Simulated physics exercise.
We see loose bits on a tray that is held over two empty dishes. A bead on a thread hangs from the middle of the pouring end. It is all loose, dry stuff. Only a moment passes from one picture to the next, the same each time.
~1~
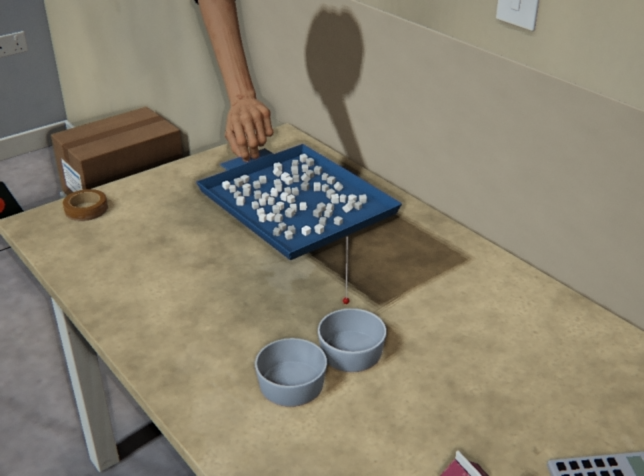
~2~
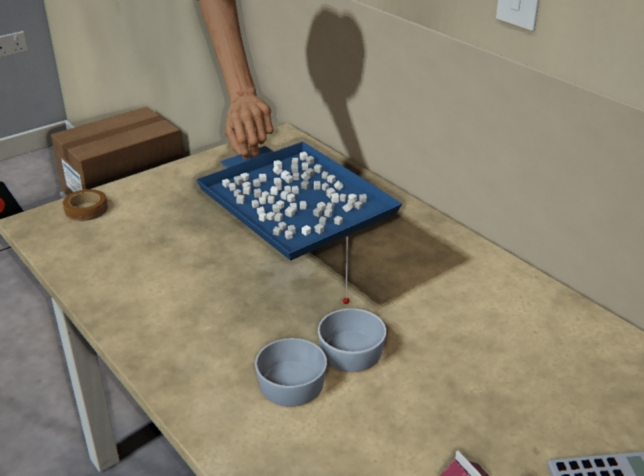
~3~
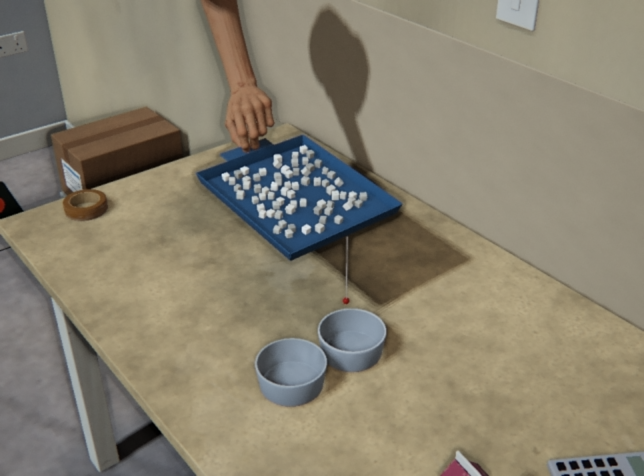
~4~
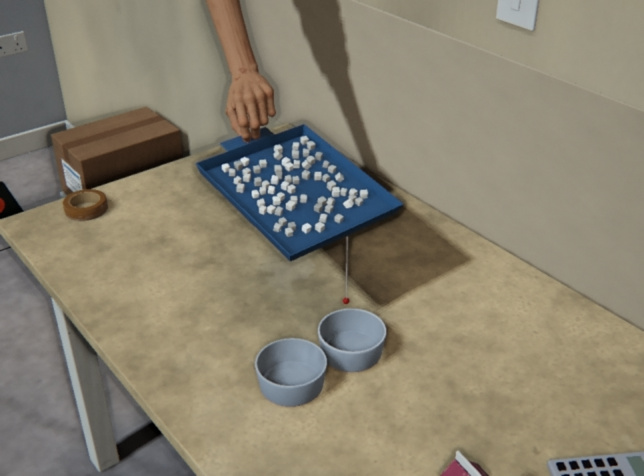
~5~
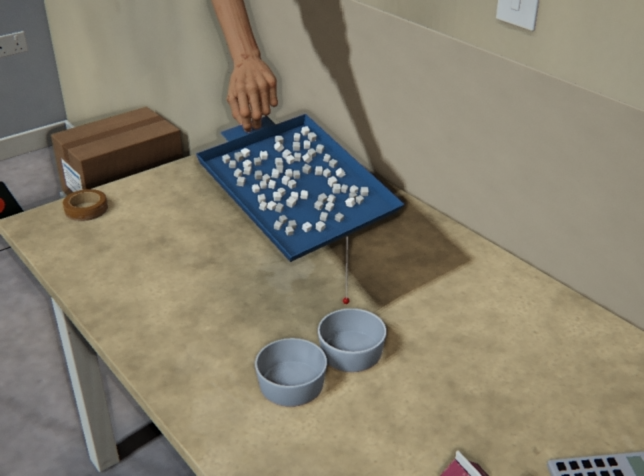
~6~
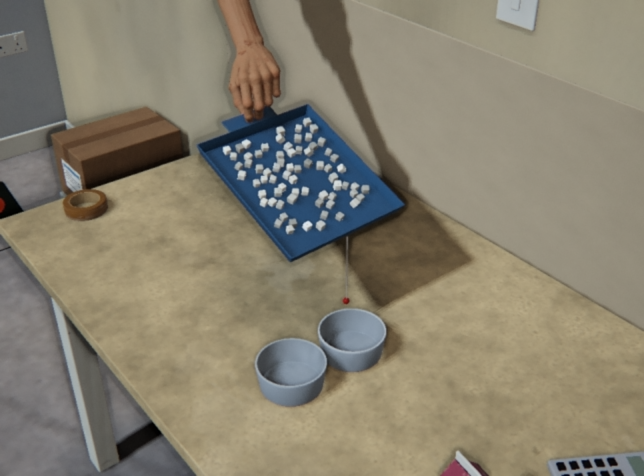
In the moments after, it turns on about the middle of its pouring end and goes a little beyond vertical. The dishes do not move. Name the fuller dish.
More goes to the right-hand dish.
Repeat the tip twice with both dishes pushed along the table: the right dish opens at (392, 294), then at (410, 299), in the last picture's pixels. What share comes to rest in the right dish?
Near 10 % and 10 %.
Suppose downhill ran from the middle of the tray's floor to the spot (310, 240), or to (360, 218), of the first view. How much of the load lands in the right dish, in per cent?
Near 30 % and 10 %.
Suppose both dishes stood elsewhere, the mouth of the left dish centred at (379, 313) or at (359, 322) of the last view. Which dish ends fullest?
The first try: Left. The second: The left-hand dish.
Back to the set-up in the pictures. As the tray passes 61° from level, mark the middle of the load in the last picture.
At about (336, 227).
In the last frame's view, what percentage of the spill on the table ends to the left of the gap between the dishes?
It comes to 10 per cent or so.
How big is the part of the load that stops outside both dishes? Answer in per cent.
Roughly 30 in a hundred.
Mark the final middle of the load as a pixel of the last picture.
Roughly at (352, 355).
Shortly afterwards, tray tipped steeply; all but a few on the tray; only a few in the air.
Next, tray tipped right over; the bulk on the tray; only a few in the left dish; a little in the right dish; a little outside both; a little in the air.
Some moments later, tray tipped past a quarter turn; near a quarter in the left dish; near half in the right dish; near a third outside both.
In the end, tray tipped past a quarter turn; near a quarter in the left dish; near half in the right dish; near a third outside both.
